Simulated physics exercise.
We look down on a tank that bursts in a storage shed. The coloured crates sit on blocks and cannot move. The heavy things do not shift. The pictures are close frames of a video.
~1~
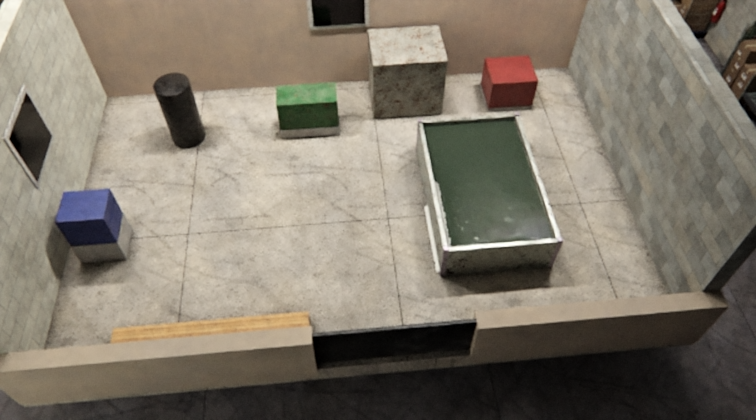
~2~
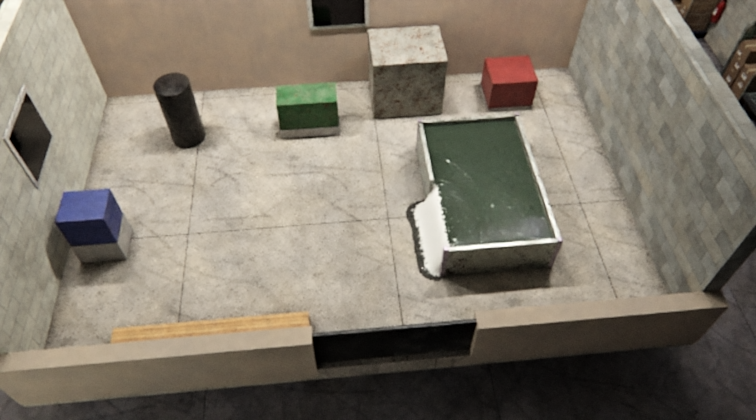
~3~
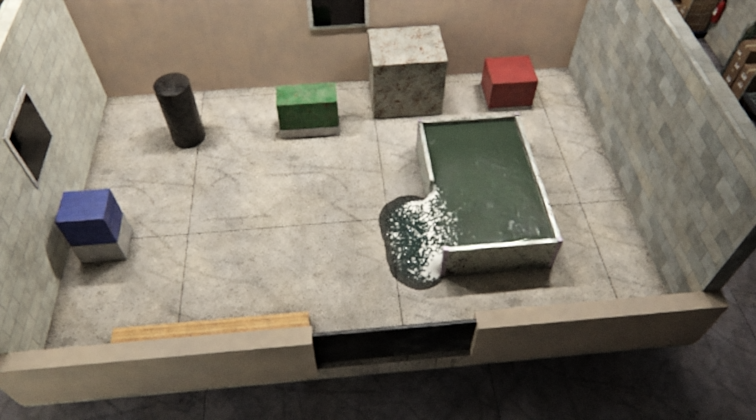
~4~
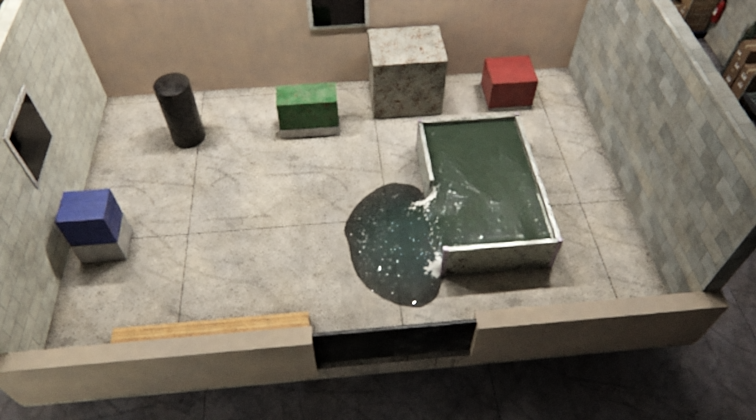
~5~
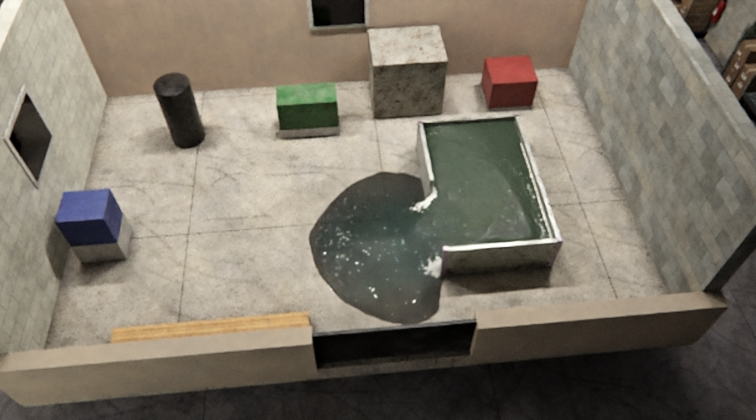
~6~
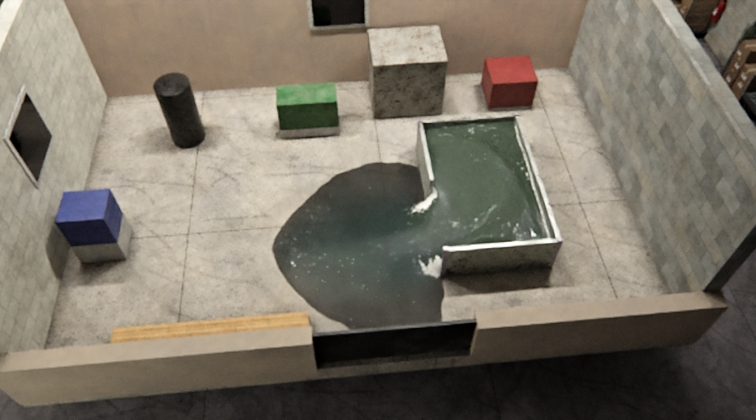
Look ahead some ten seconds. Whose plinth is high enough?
The blue crate escapes dry; the red crate escapes dry; the green crate escapes dry.
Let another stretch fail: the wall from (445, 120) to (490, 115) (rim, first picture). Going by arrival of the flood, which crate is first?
I say the red-painted one.
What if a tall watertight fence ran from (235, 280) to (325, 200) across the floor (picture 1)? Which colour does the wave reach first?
That is the green crate.
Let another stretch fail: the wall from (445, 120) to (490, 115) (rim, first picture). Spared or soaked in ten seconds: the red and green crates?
My reading: The red one is soaked; the green one is safe.
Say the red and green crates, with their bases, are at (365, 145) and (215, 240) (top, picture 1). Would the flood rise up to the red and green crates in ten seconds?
Then: The red one is topped, the green one is wetted.
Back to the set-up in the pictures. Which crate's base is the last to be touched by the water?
I say the red crate.
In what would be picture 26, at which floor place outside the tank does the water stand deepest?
At about (54, 314).
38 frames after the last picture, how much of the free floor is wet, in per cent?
Roughly 60 per cent.
A moment on, water covers 30 % of the floor; the blue crate water round its plinth, the red crate not reached, the green crate not reached.
Next, water covers 40 % of the floor; the blue crate water round its plinth, the red crate not reached, the green crate water round its plinth.
Then, water covers 50 % of the floor; the blue crate water round its plinth, the red crate not reached, the green crate water round its plinth.
Later, water covers 60 % of the floor; the blue crate water round its plinth, the red crate not reached, the green crate water round its plinth.
In the end, water covers 80 % of the floor; the blue crate stayed above the water, the red crate stayed above the water, the green crate stayed above the water.
